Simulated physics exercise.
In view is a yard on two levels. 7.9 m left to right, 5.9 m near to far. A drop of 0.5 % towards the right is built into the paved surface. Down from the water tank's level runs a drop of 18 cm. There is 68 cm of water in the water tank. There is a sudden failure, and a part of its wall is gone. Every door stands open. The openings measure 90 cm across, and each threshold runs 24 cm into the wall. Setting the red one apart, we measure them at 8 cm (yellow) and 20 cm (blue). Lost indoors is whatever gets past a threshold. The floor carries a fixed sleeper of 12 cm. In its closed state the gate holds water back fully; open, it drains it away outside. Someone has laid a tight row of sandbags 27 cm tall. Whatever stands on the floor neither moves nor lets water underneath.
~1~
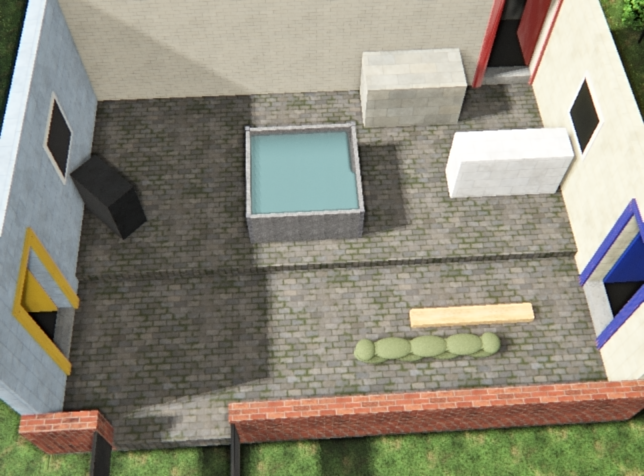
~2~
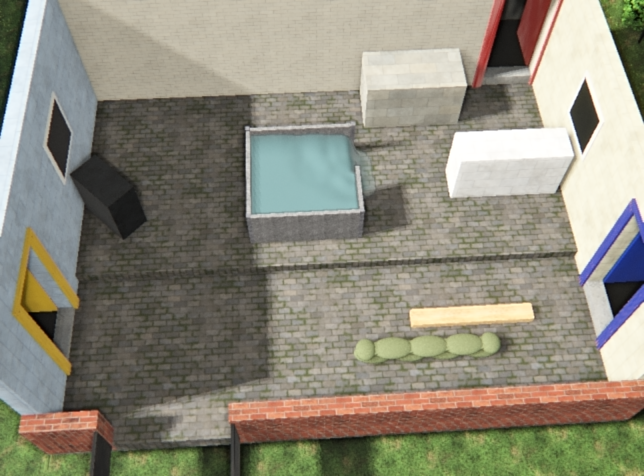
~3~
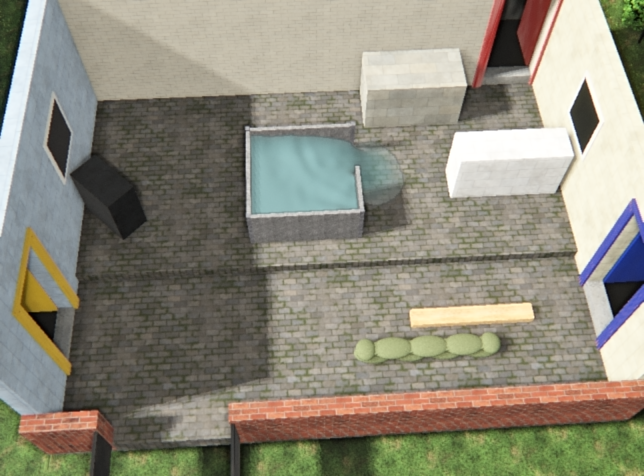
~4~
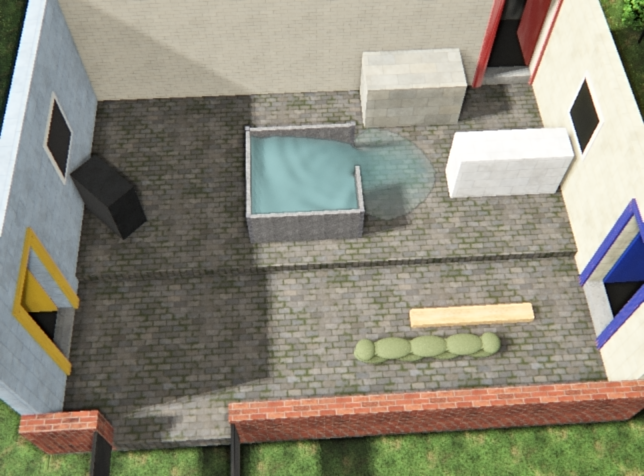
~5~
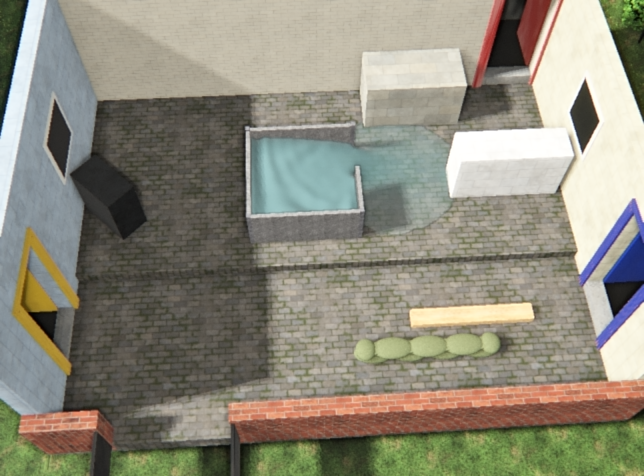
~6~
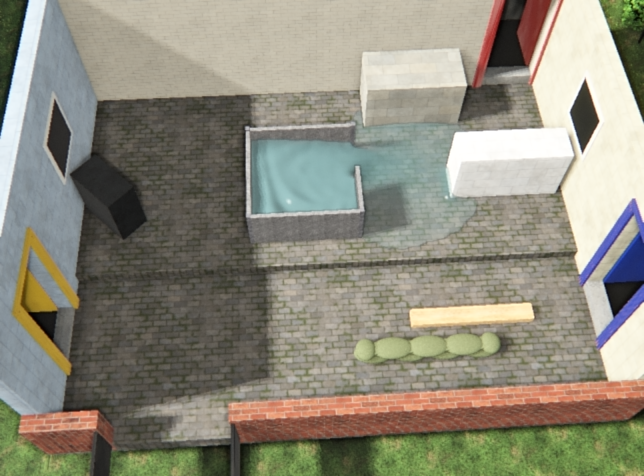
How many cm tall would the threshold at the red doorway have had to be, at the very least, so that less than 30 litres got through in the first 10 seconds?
It needed to be roughly 22 cm tall.
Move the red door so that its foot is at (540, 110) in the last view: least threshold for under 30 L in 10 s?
Roughly 23 cm.
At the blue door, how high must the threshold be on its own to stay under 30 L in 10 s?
Door blue, min height approx. 7.5 cm.
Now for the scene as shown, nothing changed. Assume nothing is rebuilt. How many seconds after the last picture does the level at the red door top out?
Near 2.6 seconds.
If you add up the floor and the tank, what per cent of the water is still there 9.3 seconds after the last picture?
About 98 in every hundred.
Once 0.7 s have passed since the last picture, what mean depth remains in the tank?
It averages near 44 cm.
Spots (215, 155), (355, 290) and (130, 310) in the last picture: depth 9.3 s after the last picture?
First 1, then 3, then 0 cm.
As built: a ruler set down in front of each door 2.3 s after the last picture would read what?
Reading in centimetres: Yellow = 0, blue = 15, red = 23.
Then, 0.7 s after the last picture water covers 15 % of the floor, deepest (36 cm) near (444, 182); it has not reached the red door.
Then, 2.3 s after the last picture water covers 25 % of the floor, deepest (30 cm) near (526, 88); 23 cm at the red door, 23 litres in over its 20 cm threshold.
Then, 9.3 s after the last picture water covers 75 % of the floor, deepest (14 cm) near (457, 91); 13 cm at the red door, 41 litres in over its 20 cm threshold.
At the red door as built, the water peaked near 23 cm, 2.5 s after the last picture.
Run again over the same 10 s with other heights there, 45 litres in over 19.5 cm, 10 litres over 26.5 cm. The limit of 30 litres is kept from about 22 cm up.
